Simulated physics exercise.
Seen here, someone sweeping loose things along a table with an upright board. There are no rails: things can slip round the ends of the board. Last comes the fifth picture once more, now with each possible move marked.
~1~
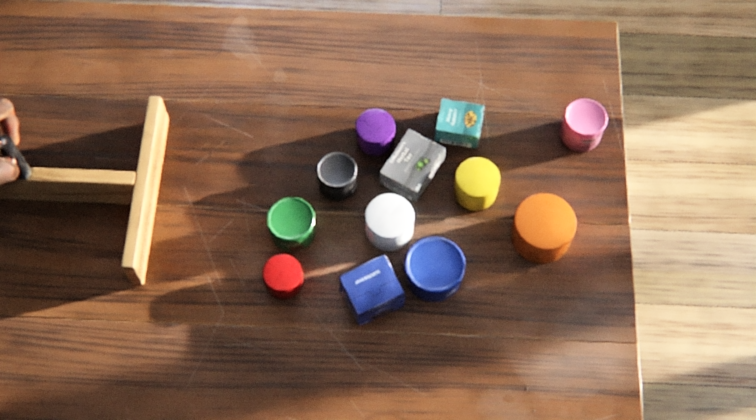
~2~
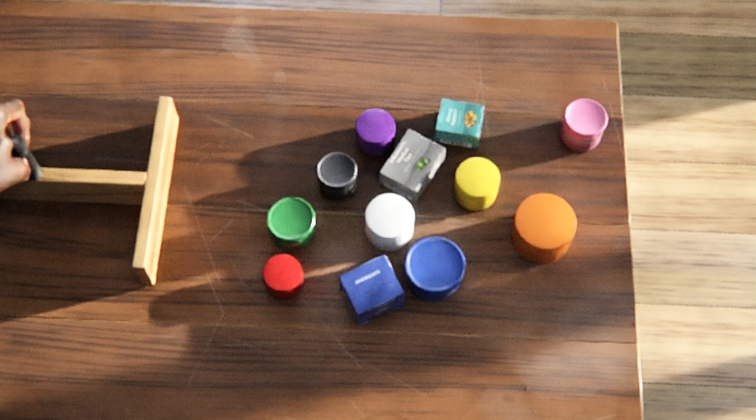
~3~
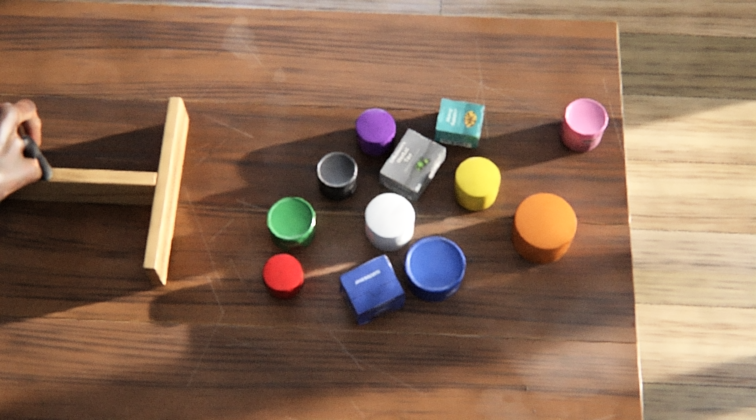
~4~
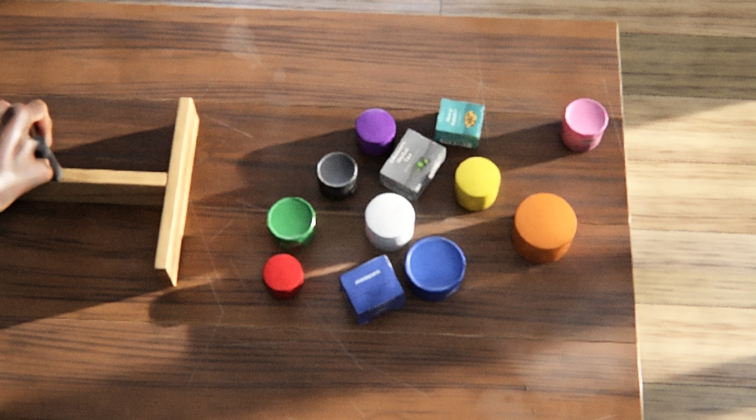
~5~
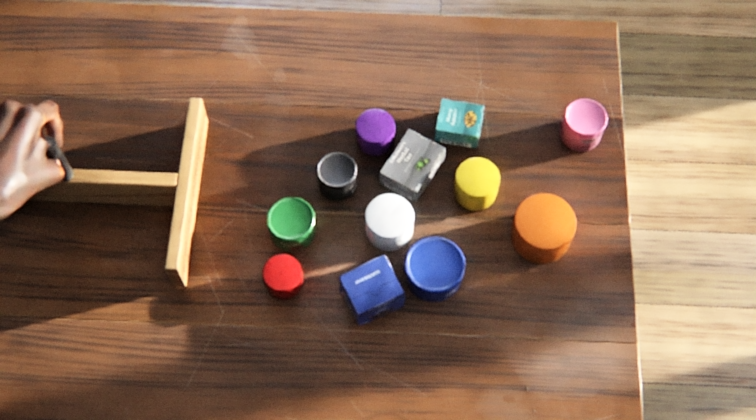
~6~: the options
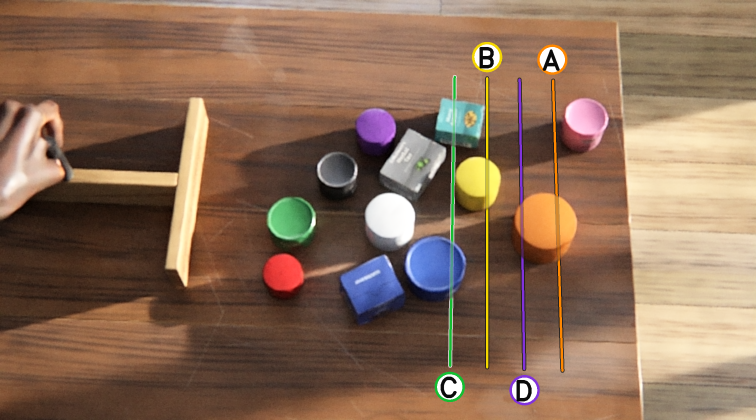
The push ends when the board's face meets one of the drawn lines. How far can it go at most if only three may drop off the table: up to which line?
At A, and not beyond.
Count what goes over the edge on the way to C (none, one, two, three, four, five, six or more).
In all, none.
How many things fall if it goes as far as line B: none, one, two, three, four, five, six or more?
By then, none.
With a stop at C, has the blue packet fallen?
No.
On the copy, A at (557, 216); B at (487, 213); C at (453, 212); D at (522, 215).
On A. First, board (318, 186); blue packet (390, 294); red pot (339, 278).
Then, board (453, 191); orange pot (571, 232); yellow pot (564, 181).
Finally, board (558, 195); orange pot over the edge; yellow pot over the edge; two fallen.
By contrast, B is within the limit but short; C is within the limit but short; D is within the limit but short.
